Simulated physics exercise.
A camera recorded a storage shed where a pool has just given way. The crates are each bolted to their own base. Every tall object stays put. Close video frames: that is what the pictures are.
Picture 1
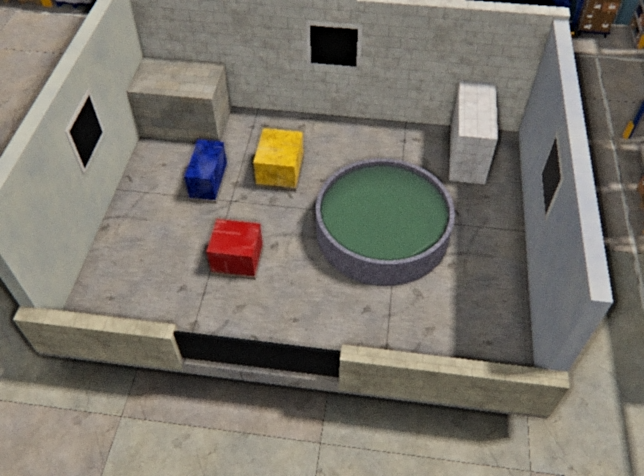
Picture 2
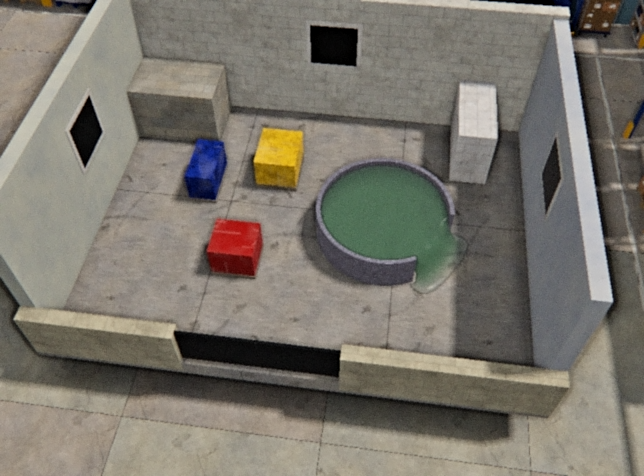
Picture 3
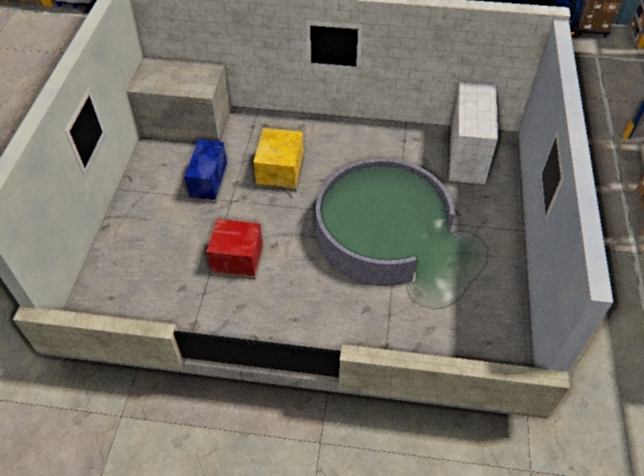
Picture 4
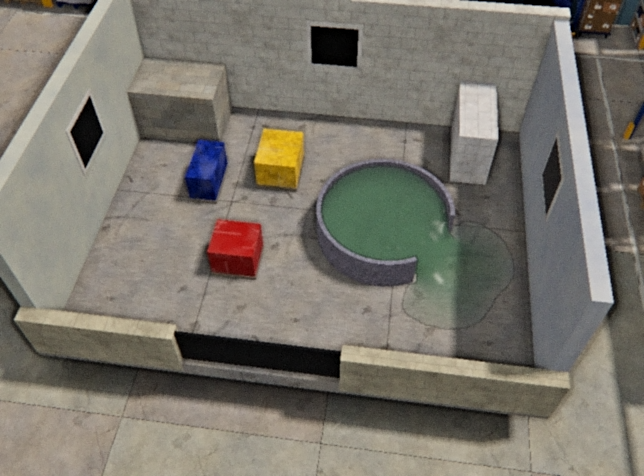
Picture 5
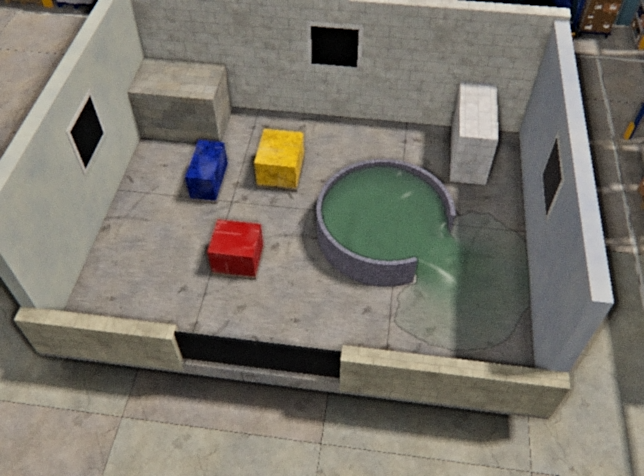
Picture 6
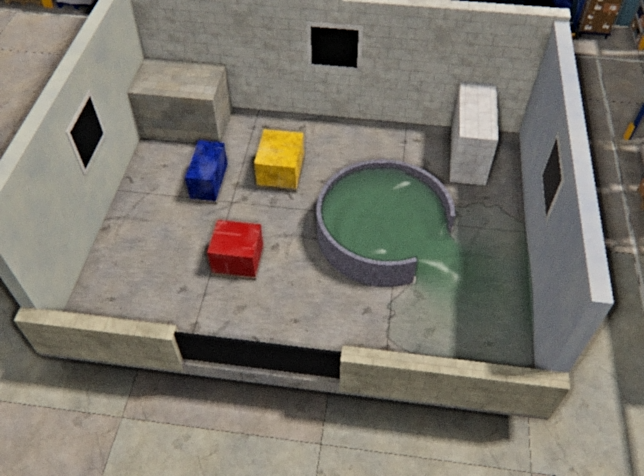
The clip shows a walled enclosure with blue, yellow and red boxes and a round pool of green water, whose lower right side opens, letting water pour out and spread across the floor toward the right and front walls.
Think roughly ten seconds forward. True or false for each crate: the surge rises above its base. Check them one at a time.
Blue crate: False; red crate: True; yellow crate: False.
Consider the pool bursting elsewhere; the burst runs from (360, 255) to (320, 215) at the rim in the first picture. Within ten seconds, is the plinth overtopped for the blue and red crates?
As it turns out, the blue crate gets overtopped, and the red crate gets overtopped.
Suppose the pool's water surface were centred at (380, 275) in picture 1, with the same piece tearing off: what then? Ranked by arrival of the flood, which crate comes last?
It is the crate marked blue.
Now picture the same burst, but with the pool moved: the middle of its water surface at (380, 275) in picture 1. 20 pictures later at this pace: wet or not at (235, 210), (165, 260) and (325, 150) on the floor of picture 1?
Results in order - left untouched, left untouched, left untouched.
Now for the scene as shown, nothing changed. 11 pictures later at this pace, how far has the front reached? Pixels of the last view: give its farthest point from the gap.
Estimated pixel: (513, 150).
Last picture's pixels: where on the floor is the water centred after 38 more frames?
Roughly (374, 262).
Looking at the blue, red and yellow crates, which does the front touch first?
The crate marked red.
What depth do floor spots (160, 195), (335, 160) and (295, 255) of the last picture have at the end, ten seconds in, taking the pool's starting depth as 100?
Approx. values, in order: 6 %, 6 %, 8 %.
A moment on, water covers 15 % of the floor; the blue crate not reached, the red crate not reached, the yellow crate not reached.
Next, water covers 20 % of the floor; the blue crate not reached, the red crate not reached, the yellow crate not reached.
Then, water covers 40 % of the floor; the blue crate not reached, the red crate water round its plinth, the yellow crate not reached.
Later, water covers 70 % of the floor; the blue crate water round its plinth, the red crate water round its plinth, the yellow crate water round its plinth.
In the end, water covers 100 % of the floor; the blue crate stayed above the water, the red crate was topped, the yellow crate stayed above the water.
